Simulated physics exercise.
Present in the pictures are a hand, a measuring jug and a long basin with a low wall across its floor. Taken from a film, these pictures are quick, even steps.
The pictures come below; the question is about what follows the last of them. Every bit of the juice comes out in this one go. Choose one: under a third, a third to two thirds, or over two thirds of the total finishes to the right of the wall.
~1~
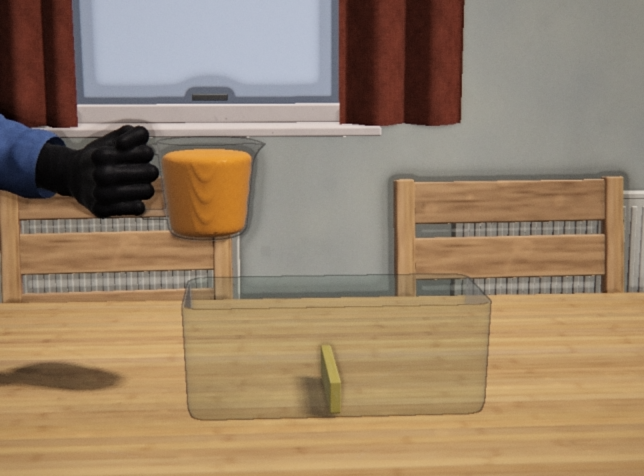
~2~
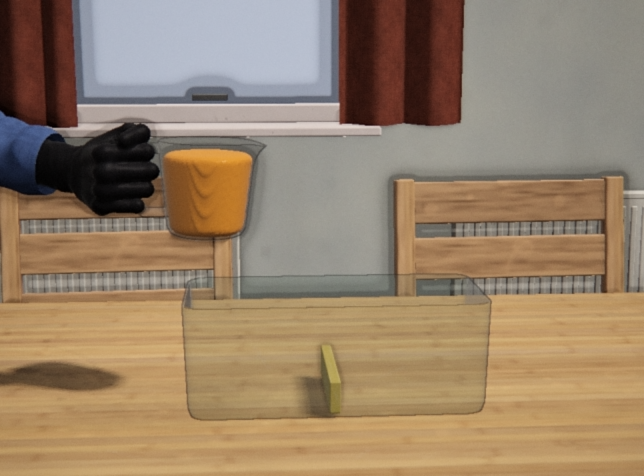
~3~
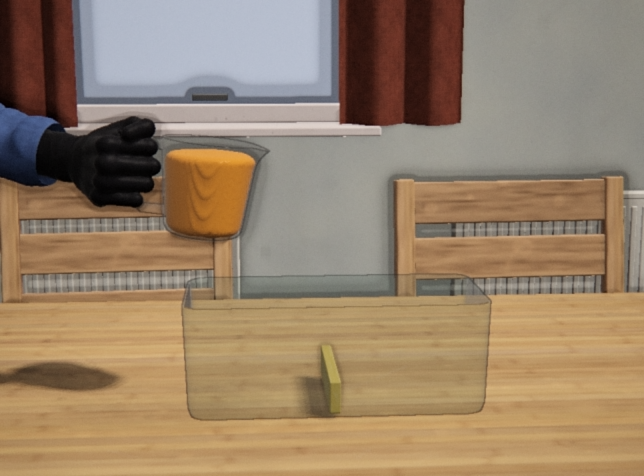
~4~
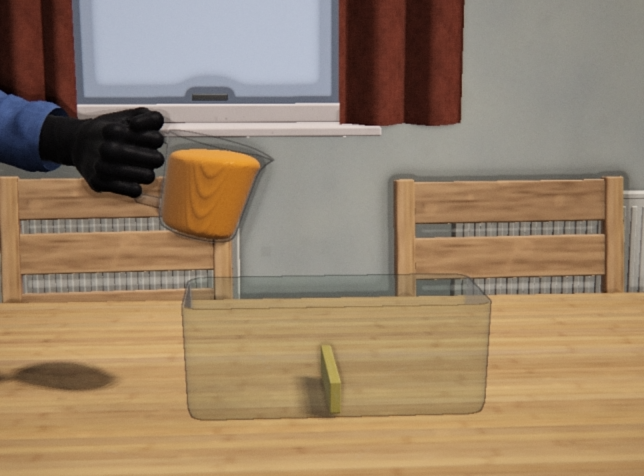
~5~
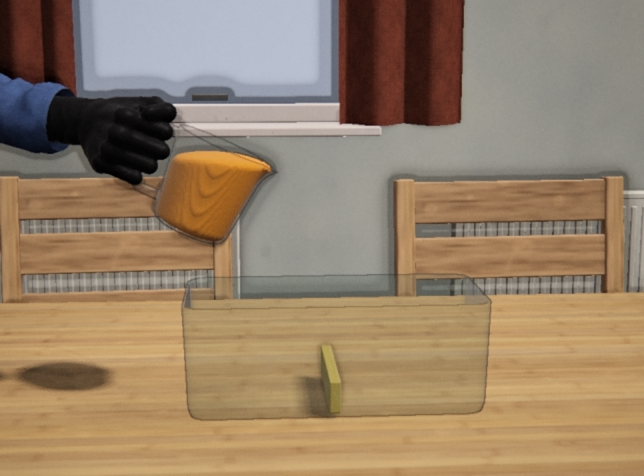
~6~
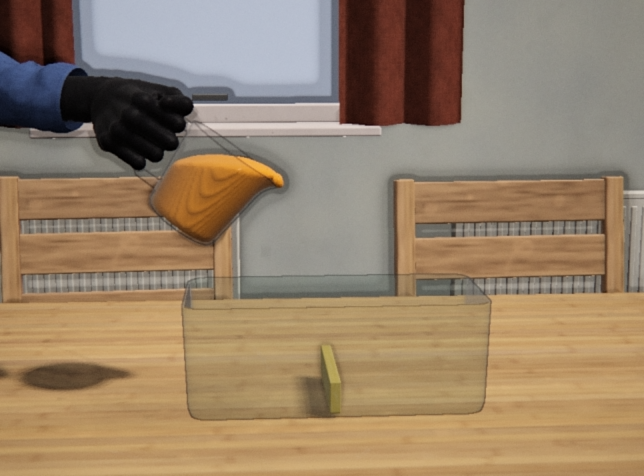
Under a third finishes to the right of the wall.
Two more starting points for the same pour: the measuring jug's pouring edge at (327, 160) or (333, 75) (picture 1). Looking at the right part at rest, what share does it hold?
90 and 85 per cent.
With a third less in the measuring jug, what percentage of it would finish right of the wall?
Near 10 in a hundred.
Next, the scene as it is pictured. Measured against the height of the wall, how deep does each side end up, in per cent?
On the left it sits near 50, while on the right it sits near 20.
A moment on, the measuring jug is tipped right over and 36 per cent is still to pour, 23 is left of the wall and 15 right of it.
Next, the measuring jug is tipped right over and 3 per cent is still to pour, 73 is left of the wall and 20 right of it.
Then the measuring jug is tipped right over and 0 per cent is still to pour, 74 is left of the wall and 24 right of it.
Later the measuring jug is tipped right over and 0 per cent is still to pour, 73 is left of the wall and 24 right of it.
At rest 73 per cent lies left of the wall, 24 right of it and 2 outside.
